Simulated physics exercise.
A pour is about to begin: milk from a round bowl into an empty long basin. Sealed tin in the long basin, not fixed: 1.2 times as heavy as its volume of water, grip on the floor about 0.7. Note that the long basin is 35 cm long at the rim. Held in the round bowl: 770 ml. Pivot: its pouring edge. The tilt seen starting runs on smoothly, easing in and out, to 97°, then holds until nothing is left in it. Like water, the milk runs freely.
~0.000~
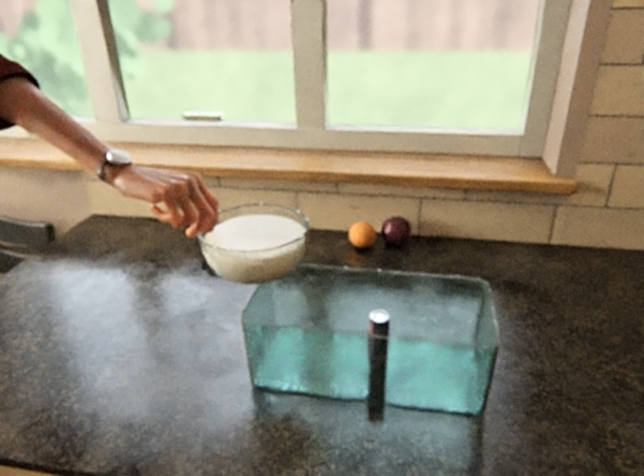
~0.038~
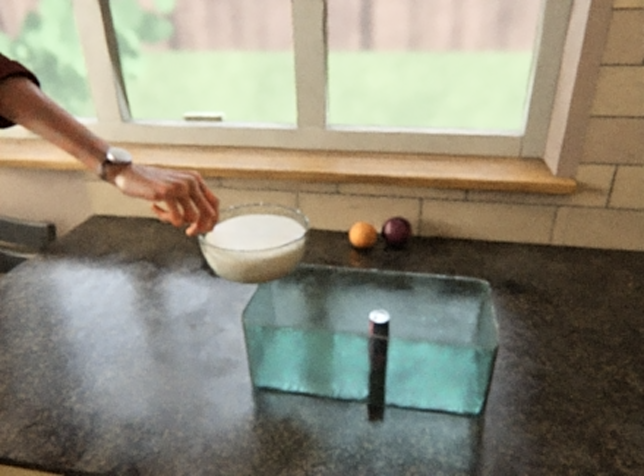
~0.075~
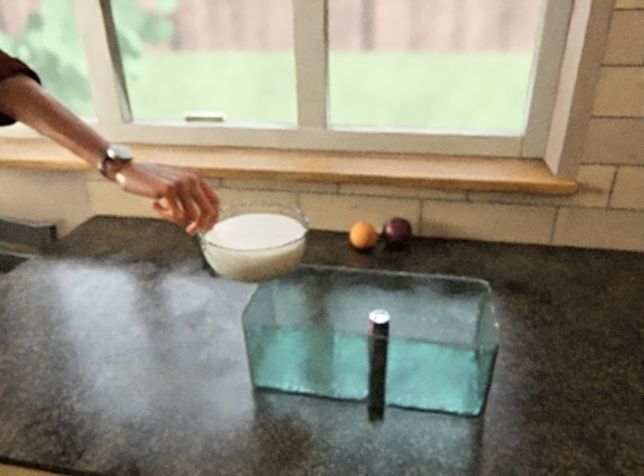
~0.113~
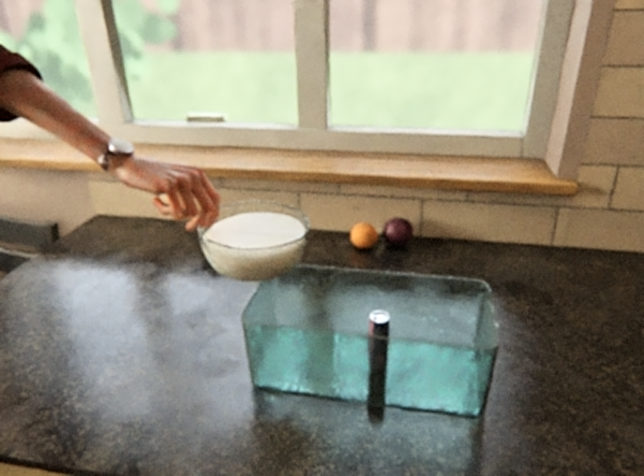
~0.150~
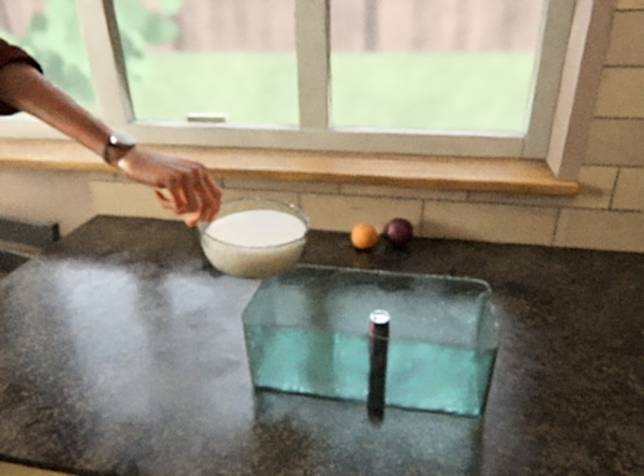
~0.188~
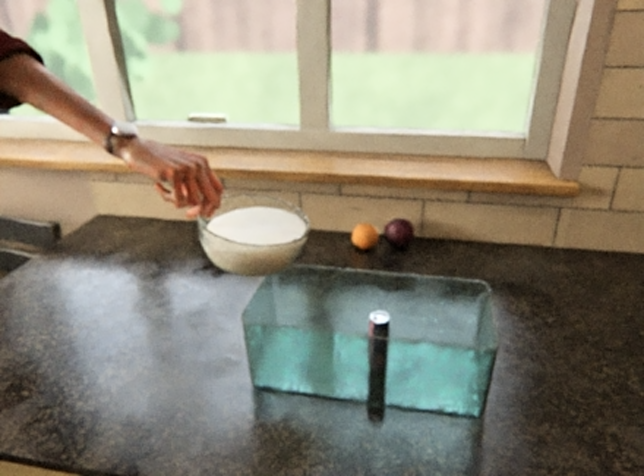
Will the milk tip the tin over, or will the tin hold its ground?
It will not come down.
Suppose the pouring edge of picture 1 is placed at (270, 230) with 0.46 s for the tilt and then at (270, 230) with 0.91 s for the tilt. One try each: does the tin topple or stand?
Trial 1 - tin tips; trial 2 - tin tips.
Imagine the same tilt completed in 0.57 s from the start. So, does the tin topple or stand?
In that case the tin does not tip.
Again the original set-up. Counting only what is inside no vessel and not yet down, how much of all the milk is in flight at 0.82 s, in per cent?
20 per cent or so.
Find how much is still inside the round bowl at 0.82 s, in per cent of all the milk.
6 %.
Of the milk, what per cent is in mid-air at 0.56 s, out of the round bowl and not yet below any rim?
At that moment, about 36 percent.
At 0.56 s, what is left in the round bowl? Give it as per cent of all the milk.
Close to 58 in a hundred.
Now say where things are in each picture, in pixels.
In the first picture, tilt 0°; pouring edge (307, 230); surface from (208, 230) to (306, 237); the long basin's rim runs from (256, 291) to (493, 312); the tin's top is at (379, 318).
In the second picture, tilt 0°; pouring edge (307, 231); surface from (208, 230) to (306, 237).
In the third picture, tilt 2°; pouring edge (307, 231); surface from (208, 230) to (306, 236).
In the fourth picture, tilt 4°; pouring edge (307, 231); surface from (209, 228) to (306, 235).
In the fifth picture, tilt 6°; pouring edge (307, 231); surface from (209, 226) to (306, 233).
In the sixth picture, tilt 10°; pouring edge (307, 231); surface from (209, 222) to (306, 230).
After 0.56 s the tilt is 65° and 59 per cent is still to pour; the tin stands where it began.
After 0.82 s the tilt is 95° and 6 per cent is still to pour; the tin stands where it began.
After 1.10 s the tilt is 97° and 0 per cent is still to pour; the tin stands where it began.
After 1.41 s the tilt is 97° and 0 per cent is still to pour; the tin stands where it began.
In the end the tin stands where it began.
